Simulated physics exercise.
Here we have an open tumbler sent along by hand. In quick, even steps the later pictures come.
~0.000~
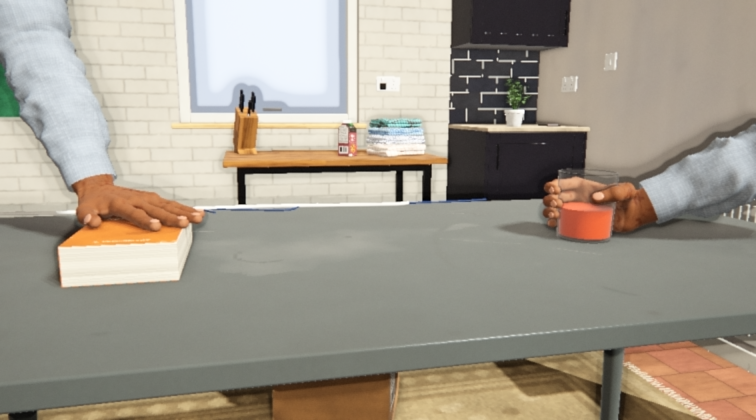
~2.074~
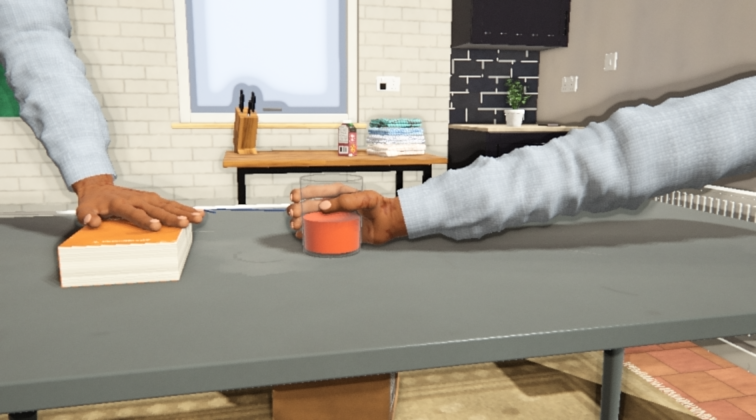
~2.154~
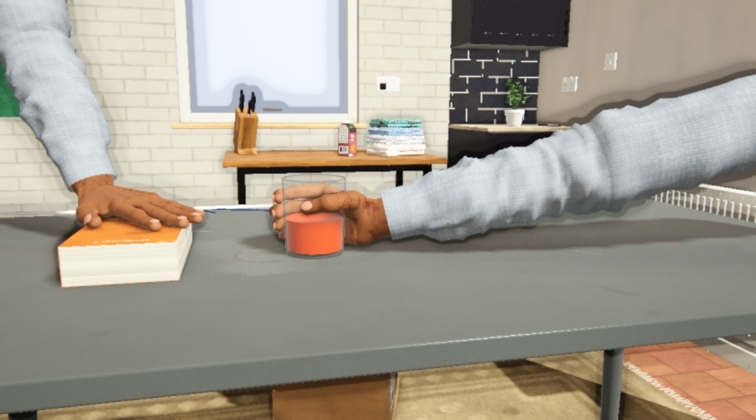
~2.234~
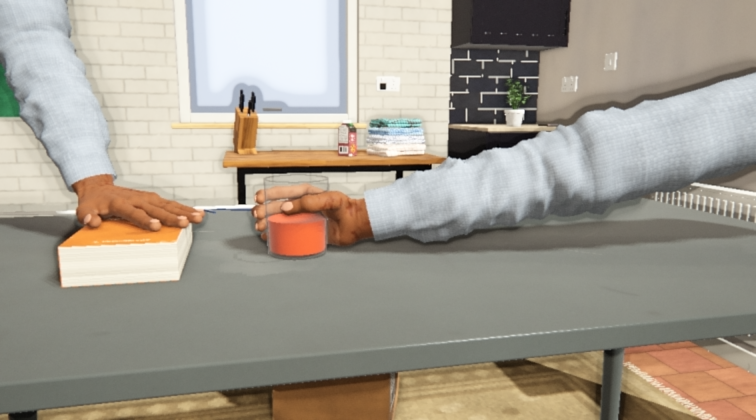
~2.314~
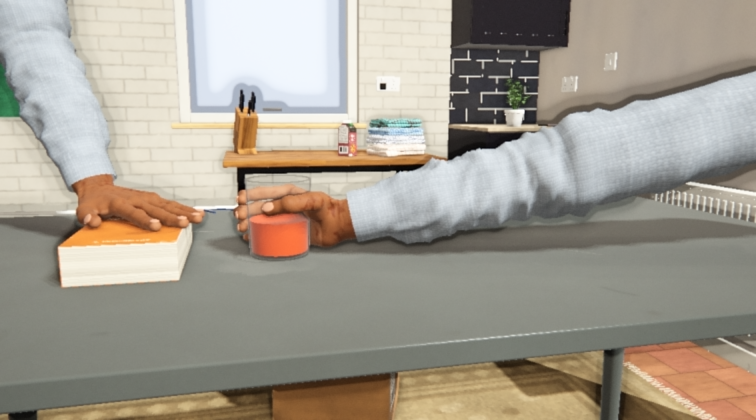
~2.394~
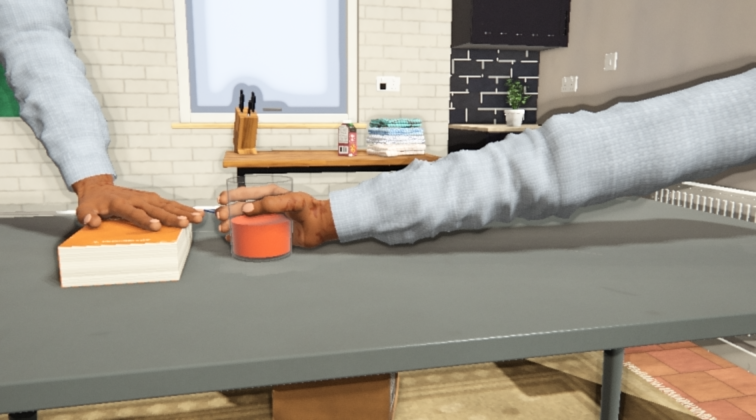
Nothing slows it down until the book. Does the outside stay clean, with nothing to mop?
Yes, nothing needs wiping.
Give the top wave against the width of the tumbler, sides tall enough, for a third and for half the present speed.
Peak: Around 10 in a hundred, then around 15 in a hundred.
After 2.6 s, the tumbler meets the book.
After 2.6 s, the tomato juice surges up the wall; the wave climbs under half way to the rim.
After 3.9 s, the tumbler stands at the book; all is still inside.
